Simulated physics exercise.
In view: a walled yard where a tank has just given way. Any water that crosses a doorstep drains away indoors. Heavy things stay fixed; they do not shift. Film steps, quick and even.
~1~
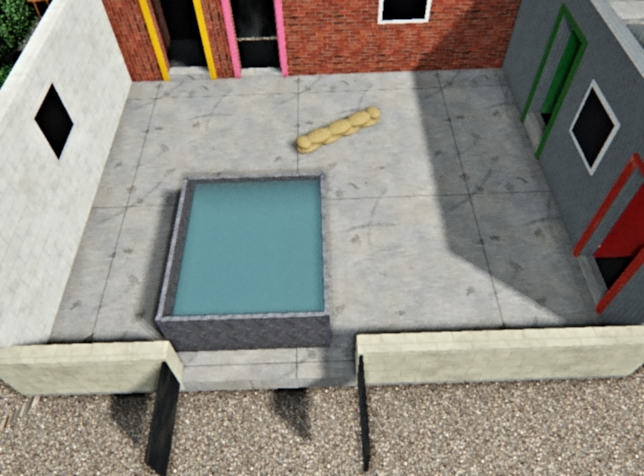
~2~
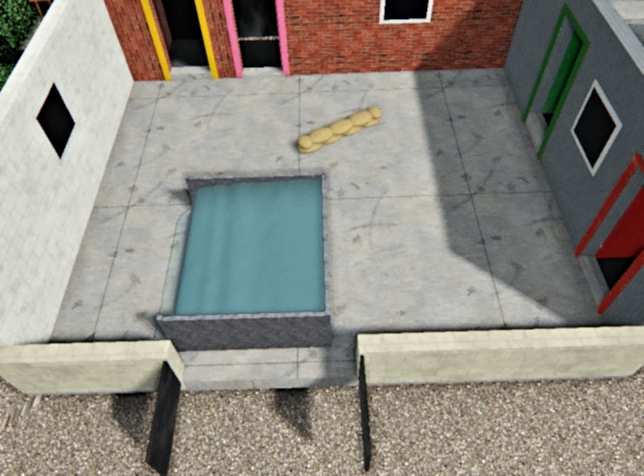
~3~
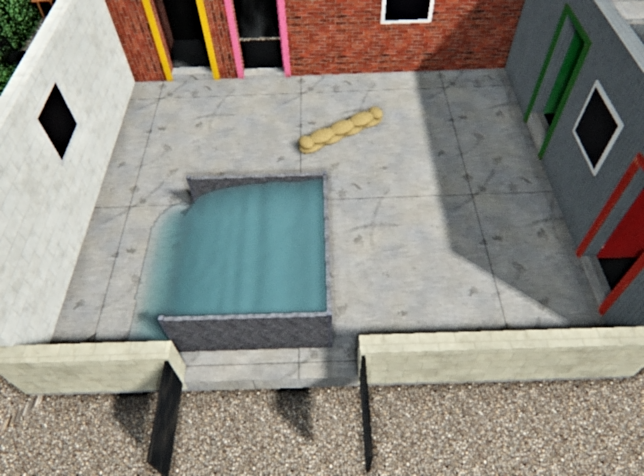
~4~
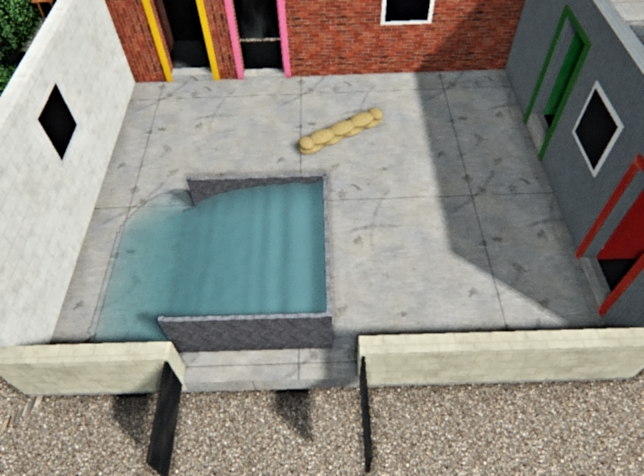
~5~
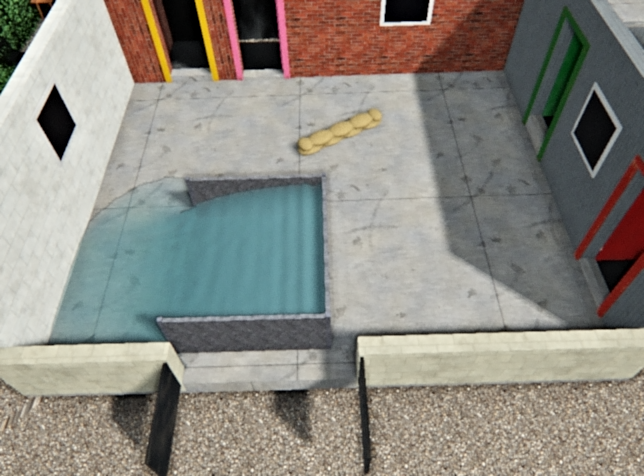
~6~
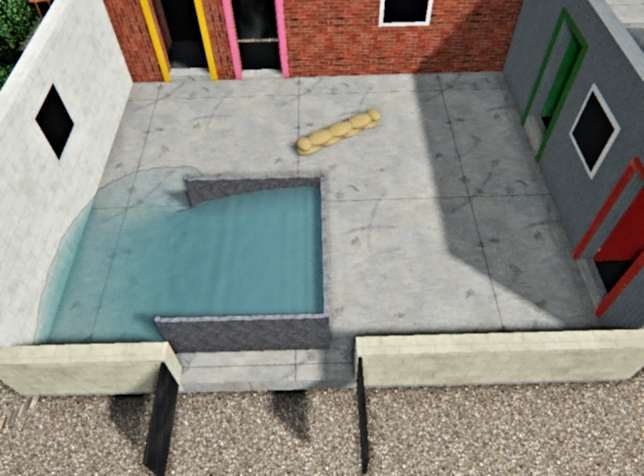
A stone tank of blue water loses its left wall, and water spreads left across the yard.
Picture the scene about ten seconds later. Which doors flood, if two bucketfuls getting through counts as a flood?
The red door does not flood; the green door does not flood; the yellow door floods; the pink door floods.
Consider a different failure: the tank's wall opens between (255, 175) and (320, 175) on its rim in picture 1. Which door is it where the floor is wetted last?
Red one.
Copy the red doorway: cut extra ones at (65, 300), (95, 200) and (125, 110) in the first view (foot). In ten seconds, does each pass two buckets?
In order: Exceeds it, exceeds it, exceeds it.
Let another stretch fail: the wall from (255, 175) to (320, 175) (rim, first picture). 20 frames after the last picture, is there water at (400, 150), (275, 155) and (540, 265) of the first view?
Sequence: Wetted / wetted / spared.
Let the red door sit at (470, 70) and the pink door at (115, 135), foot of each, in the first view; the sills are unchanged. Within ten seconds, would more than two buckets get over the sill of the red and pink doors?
Short version: The red door tops the limit and the pink door tops the limit.
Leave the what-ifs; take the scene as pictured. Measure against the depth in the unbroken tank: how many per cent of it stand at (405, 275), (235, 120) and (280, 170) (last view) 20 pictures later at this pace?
In that order: 0, 6 and 2 per cent.
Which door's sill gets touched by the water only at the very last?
Answer - the red door.
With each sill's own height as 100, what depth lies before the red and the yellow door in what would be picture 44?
Approx. 10 % then 110 %.
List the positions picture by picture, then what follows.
In the first frame, still water in the open tank at (250, 242).
In the second frame, the front is at a hidden place, out from the gap at (188, 266).
In the third frame, the front is at (179, 207), out from the gap at (189, 267).
In the fourth frame, the front is at (165, 198), out from the gap at (190, 269).
In the fifth frame, the front is at (146, 187), out from the gap at (189, 270).
In the sixth frame, water pours out at (187, 270) and has run to (96, 195).
A moment on, water covers 15 % of the floor; the red door not reached, the green door not reached, the yellow door not reached, the pink door not reached.
Next, water covers 25 % of the floor; the red door not reached, the green door not reached, the yellow door not reached, the pink door not reached.
Then, water covers 40 % of the floor; the red door not reached, the green door not reached, the yellow door over two buckets in, the pink door under two buckets in.
Later, water covers 55 % of the floor; the red door not reached, the green door wet at the sill, nothing in, the yellow door far over two buckets in, the pink door over two buckets in.
In the end, water covers 90 % of the floor; the red door wet at the sill, nothing in, the green door wet at the sill, nothing in, the yellow door far over two buckets in, the pink door over two buckets in.
